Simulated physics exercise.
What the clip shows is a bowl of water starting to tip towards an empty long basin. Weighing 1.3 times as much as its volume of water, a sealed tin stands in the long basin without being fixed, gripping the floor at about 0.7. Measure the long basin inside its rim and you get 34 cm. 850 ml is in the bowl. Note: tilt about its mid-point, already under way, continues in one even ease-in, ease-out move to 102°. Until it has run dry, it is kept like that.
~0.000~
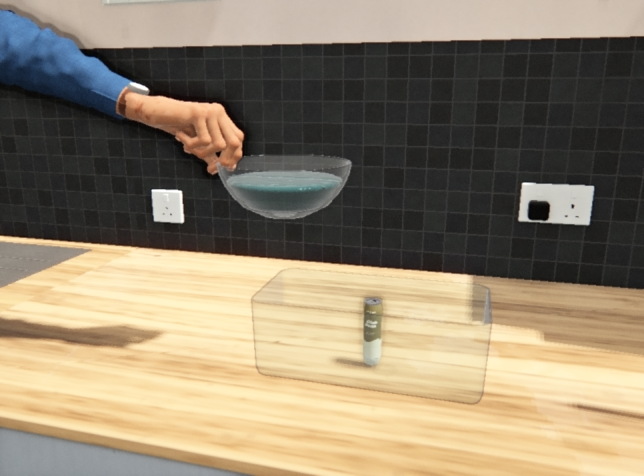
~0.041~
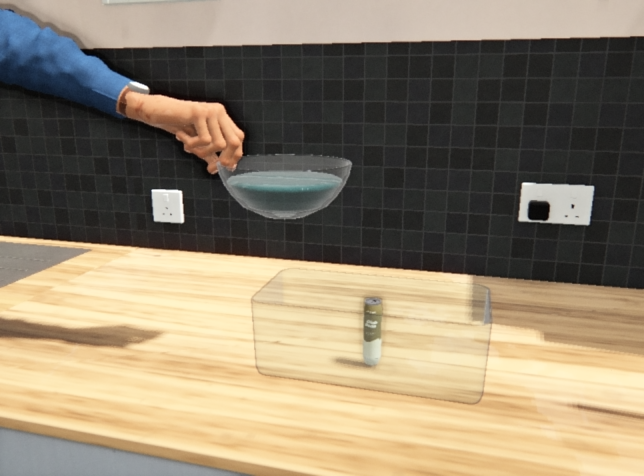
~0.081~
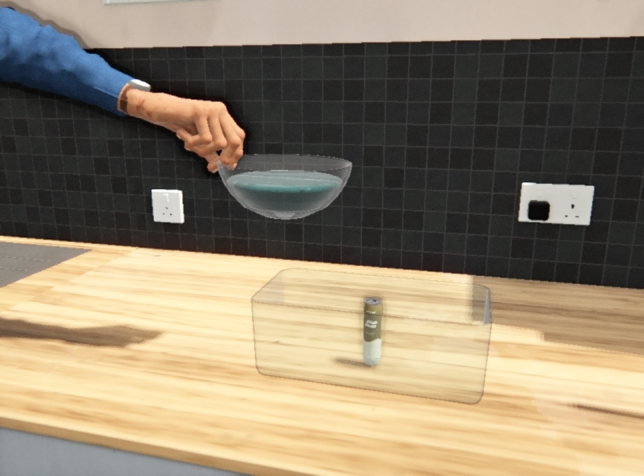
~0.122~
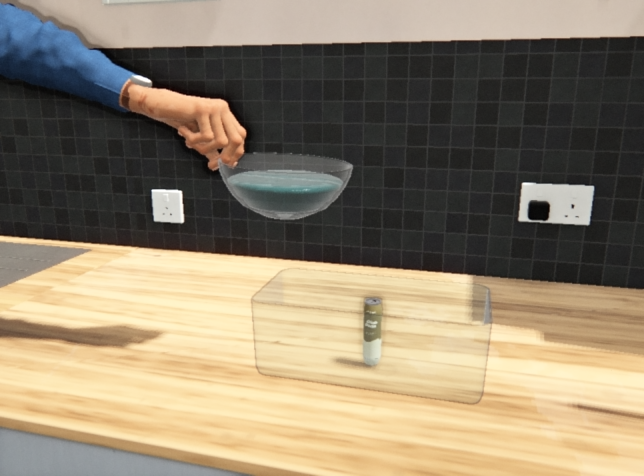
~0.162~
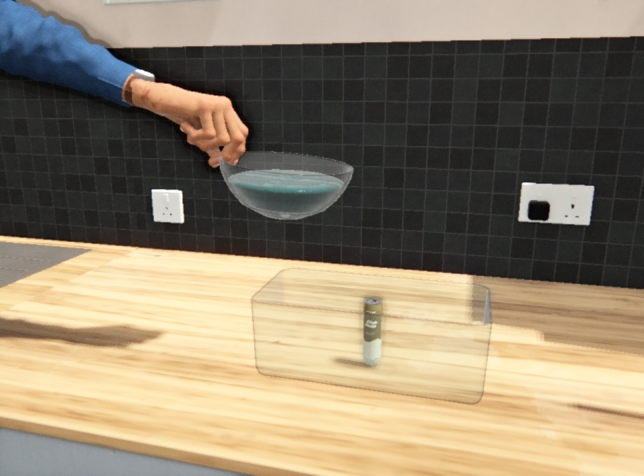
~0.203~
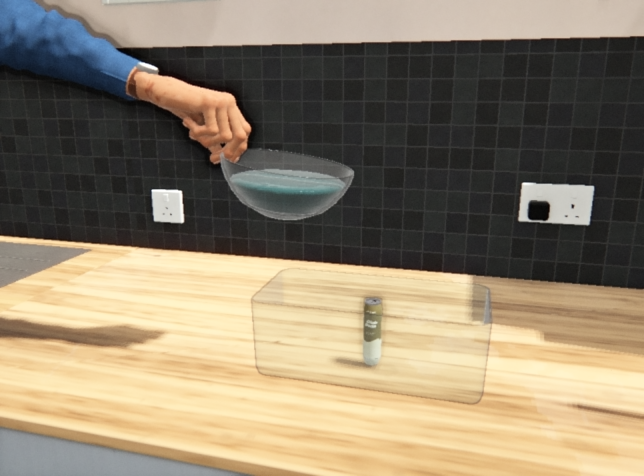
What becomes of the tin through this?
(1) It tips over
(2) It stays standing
Answer: 2.
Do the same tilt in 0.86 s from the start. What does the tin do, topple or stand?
The tin stays on its base.
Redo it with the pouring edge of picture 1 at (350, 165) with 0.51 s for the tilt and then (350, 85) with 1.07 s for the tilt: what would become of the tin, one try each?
First it tips over; then it stays on its base.
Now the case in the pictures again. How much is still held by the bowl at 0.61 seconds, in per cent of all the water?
I'd estimate some 46 % remains.
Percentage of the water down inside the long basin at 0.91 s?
Close to 94 in a hundred.
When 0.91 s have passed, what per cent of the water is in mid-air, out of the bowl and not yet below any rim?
I'd put it at about 6 per cent of the liquid.
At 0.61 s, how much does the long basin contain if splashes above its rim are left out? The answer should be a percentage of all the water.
Some 12 per cent.
After 0.61 s the tilt is 63° and 45 per cent is still to pour; the tin stands where it began.
After 0.91 s the tilt is 97° and 1 per cent is still to pour; the tin stands where it began.
After 1.23 s the tilt is 102° and 0 per cent is still to pour; the tin stands where it began.
After 1.57 s the tilt is 102° and 0 per cent is still to pour; the tin stands where it began.
In the end the tin stands where it began.
